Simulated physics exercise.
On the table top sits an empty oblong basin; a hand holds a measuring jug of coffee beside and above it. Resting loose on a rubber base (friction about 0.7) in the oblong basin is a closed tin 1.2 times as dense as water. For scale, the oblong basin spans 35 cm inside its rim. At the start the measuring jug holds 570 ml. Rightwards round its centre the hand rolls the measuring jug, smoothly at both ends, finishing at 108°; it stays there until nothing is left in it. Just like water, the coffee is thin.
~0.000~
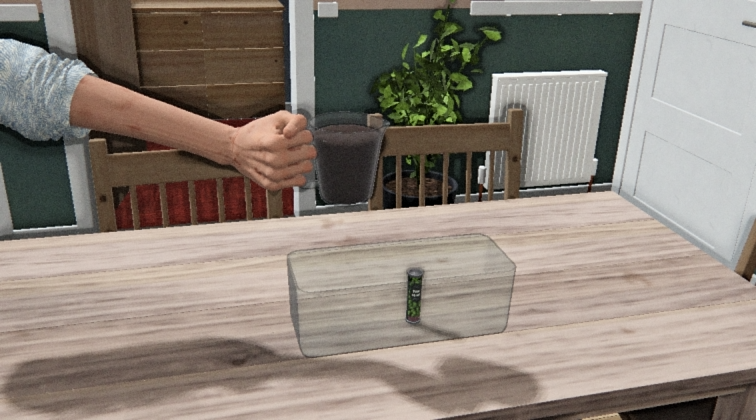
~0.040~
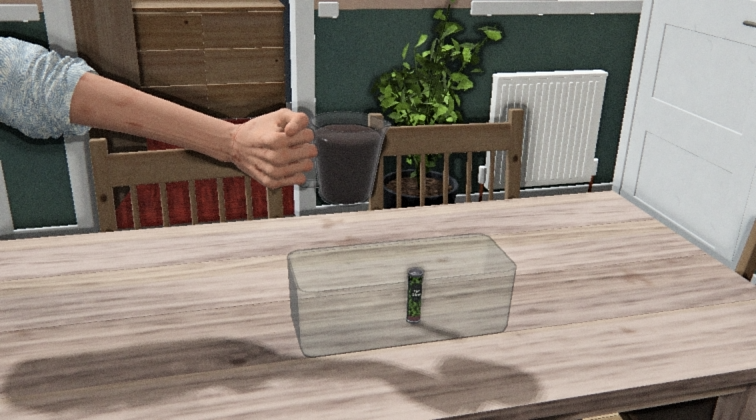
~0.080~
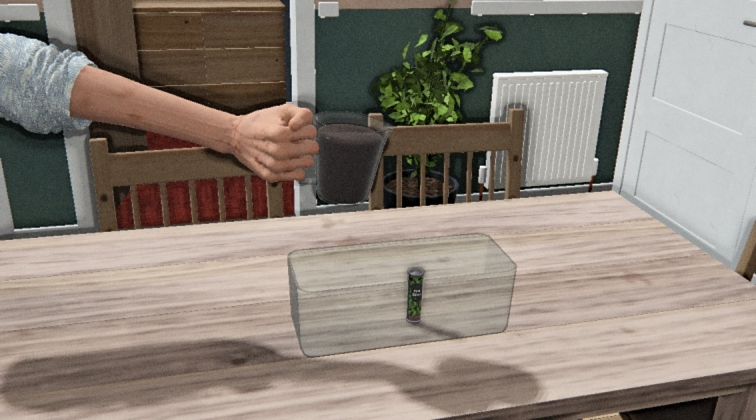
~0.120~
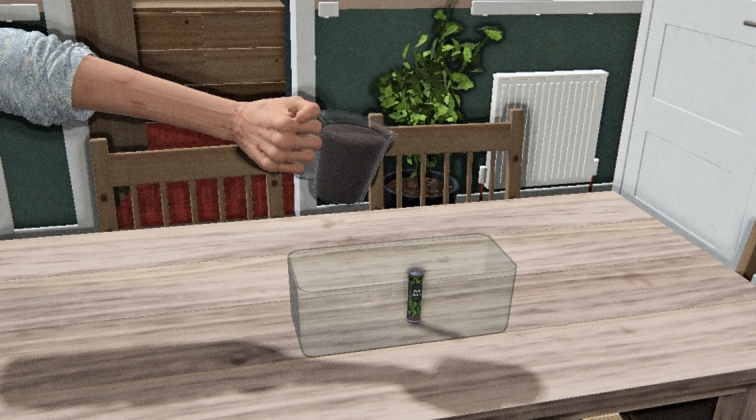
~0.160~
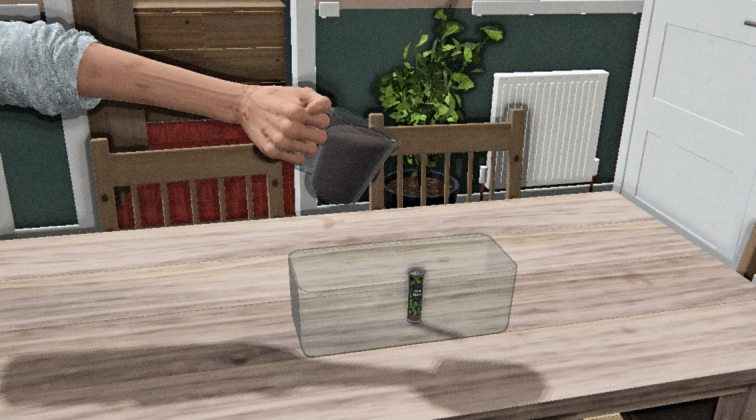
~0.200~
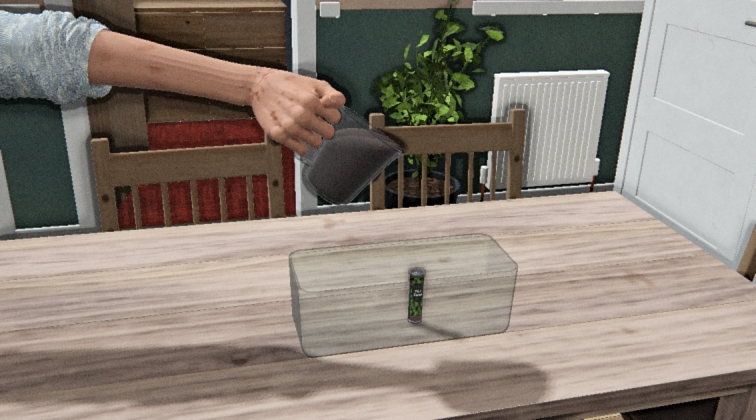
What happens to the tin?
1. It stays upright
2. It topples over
1.
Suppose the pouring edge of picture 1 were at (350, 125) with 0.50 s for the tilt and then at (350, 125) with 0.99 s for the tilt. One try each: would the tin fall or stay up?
Run one: It tumbles. Run two: It tumbles.
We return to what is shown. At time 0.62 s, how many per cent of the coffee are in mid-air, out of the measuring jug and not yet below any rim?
Near 20 percent.
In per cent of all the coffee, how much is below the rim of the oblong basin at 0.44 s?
At that time the basin holds about 18 per cent of the liquid.
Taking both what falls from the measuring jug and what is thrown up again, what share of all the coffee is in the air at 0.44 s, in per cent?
40 %.
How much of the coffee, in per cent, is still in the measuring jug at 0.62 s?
Roughly 7 per cent.
By 0.44 s the tilt is 104° and 43 per cent is still to pour; the tin stands where it began.
By 0.62 s the tilt is 108° and 7 per cent is still to pour; the tin stands where it began.
By 0.80 s the tilt is 108° and 0 per cent is still to pour; the tin stands where it began.
By 1.00 s the tilt is 108° and 0 per cent is still to pour; the tin stands where it began.
At rest the tin stands where it began.
